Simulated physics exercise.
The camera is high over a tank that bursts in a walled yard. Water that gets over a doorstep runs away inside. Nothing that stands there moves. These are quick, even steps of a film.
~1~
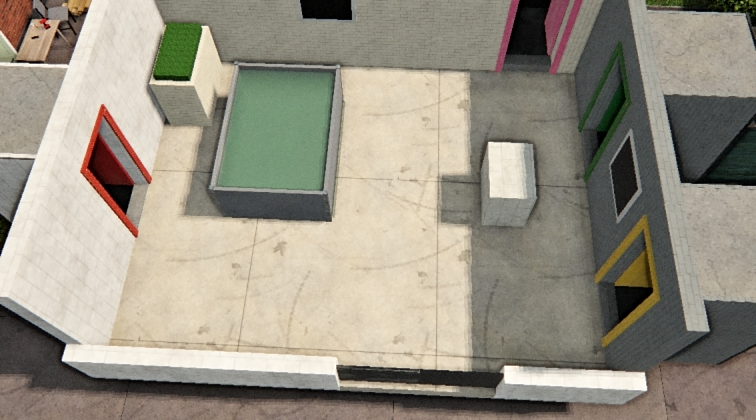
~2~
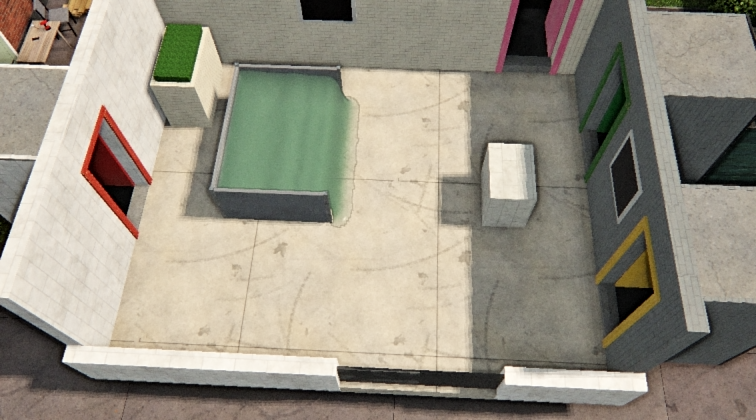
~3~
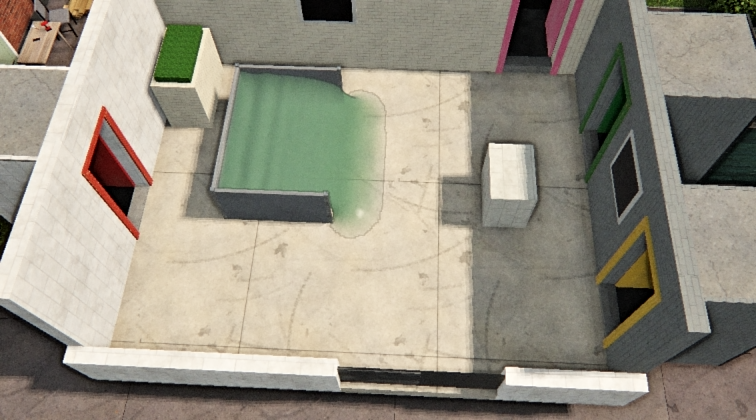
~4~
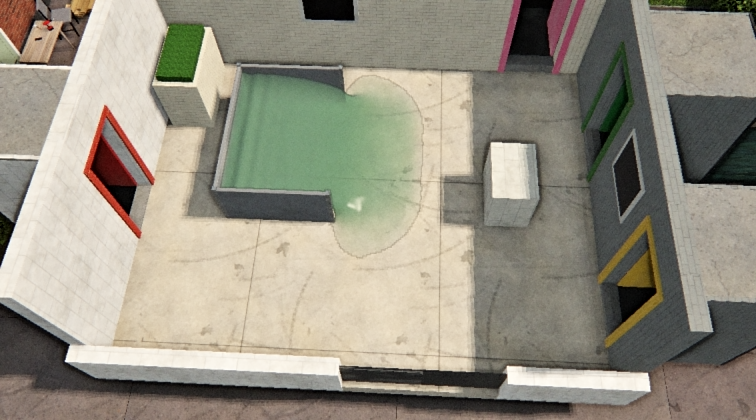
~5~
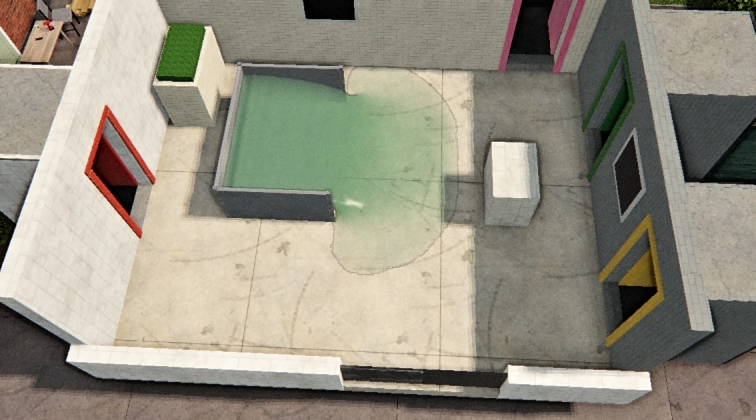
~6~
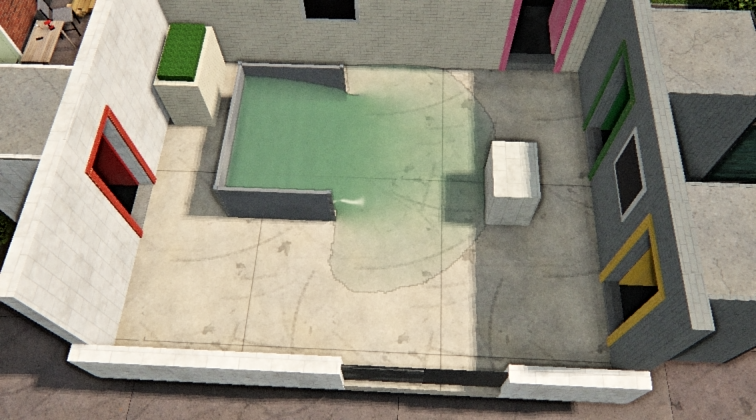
At first, a rectangular tank of green water stands whole and still in a walled yard, near a pale block on the right. Then its right side gives way and water pours out onto the concrete, spreading rightward and toward the viewer in a widening, thinning sheet that reaches the block.
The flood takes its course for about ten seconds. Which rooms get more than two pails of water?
In the end: The yellow door takes more than that; the red door takes more than that; the green door takes more than that; the pink door takes more than that.
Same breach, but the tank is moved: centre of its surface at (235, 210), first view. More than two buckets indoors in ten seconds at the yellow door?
My reading: Yellow takes more.
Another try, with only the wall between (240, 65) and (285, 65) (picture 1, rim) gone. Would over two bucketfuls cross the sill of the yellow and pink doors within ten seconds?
In short: Yellow takes more, pink holds.
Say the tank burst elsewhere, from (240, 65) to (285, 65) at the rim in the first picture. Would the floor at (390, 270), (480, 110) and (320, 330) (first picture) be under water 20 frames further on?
One after the other: Not flooded, flooded, free of water.
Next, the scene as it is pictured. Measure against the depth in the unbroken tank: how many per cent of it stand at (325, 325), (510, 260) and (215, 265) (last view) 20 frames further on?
About 0, 4 and 0 per cent.
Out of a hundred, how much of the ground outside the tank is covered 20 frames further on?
I make it 60 per cent.
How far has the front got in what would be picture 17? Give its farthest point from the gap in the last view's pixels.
Close to (606, 382).
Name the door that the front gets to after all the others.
I say the red-painted one.
A moment on, water covers 45 % of the floor; the yellow door not reached, the red door not reached, the green door over two buckets in, the pink door wet at the sill, nothing in.
Next, water covers 55 % of the floor; the yellow door under two buckets in, the red door not reached, the green door far over two buckets in, the pink door wet at the sill, nothing in.
Then, water covers 60 % of the floor; the yellow door over two buckets in, the red door not reached, the green door far over two buckets in, the pink door far over two buckets in.
Later, water covers 80 % of the floor; the yellow door far over two buckets in, the red door not reached, the green door far over two buckets in, the pink door far over two buckets in.
In the end, water covers 100 % of the floor; the yellow door far over two buckets in, the red door over two buckets in, the green door far over two buckets in, the pink door far over two buckets in.
